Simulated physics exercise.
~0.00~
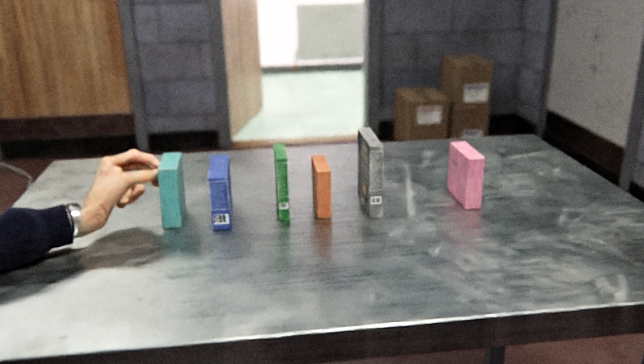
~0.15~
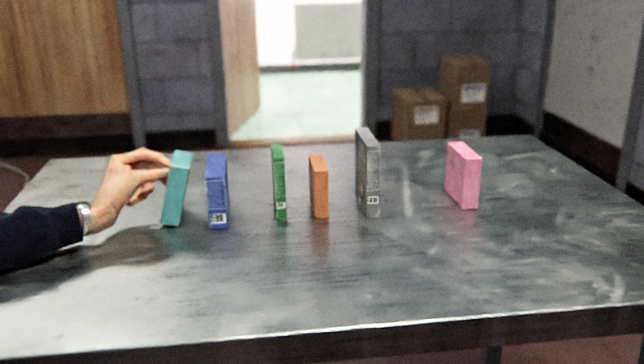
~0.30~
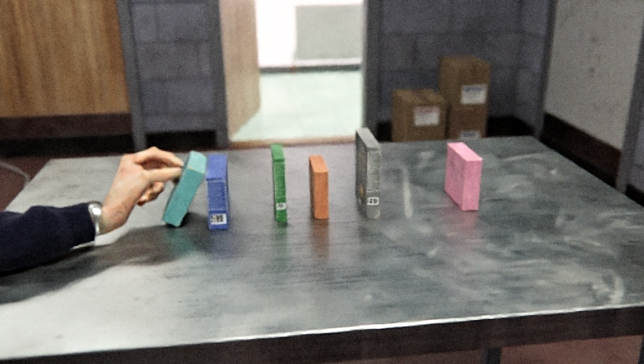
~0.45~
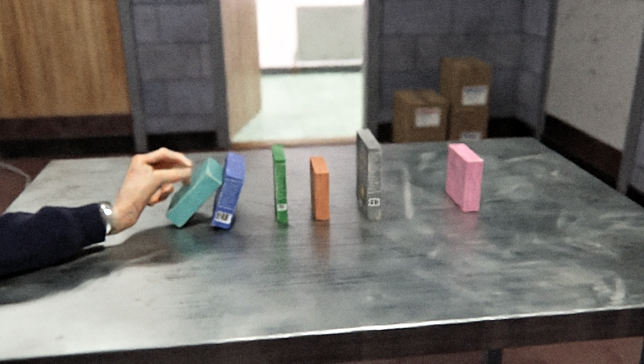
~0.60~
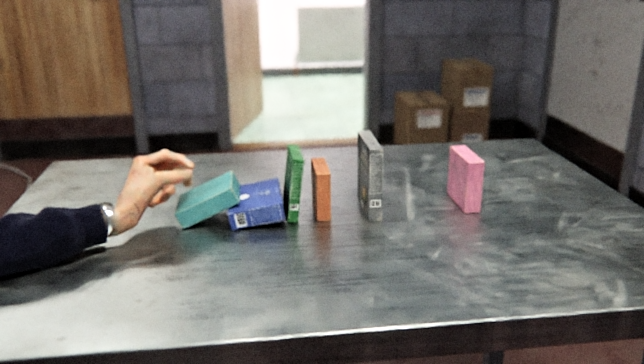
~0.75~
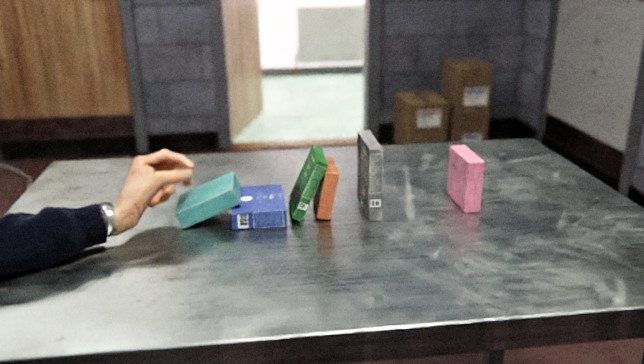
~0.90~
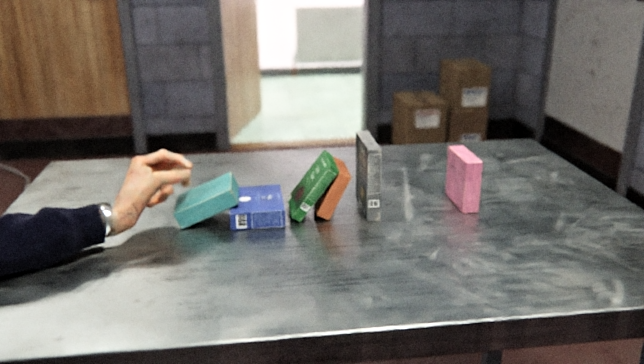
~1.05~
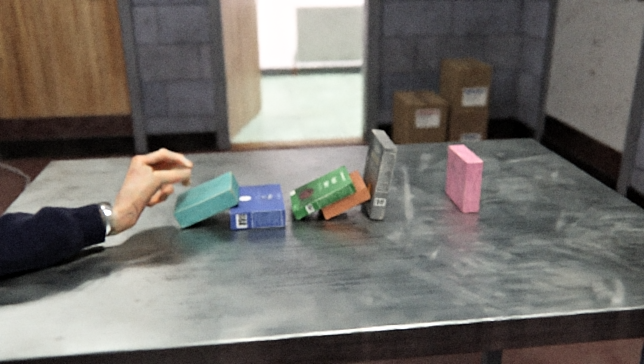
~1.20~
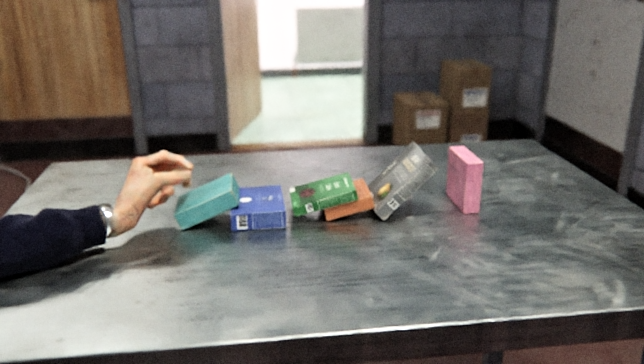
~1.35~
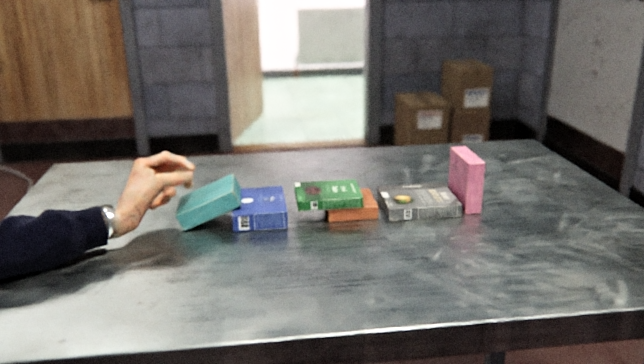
A hand tips the turquoise block, toppling boxes rightward until only the pink one stands.
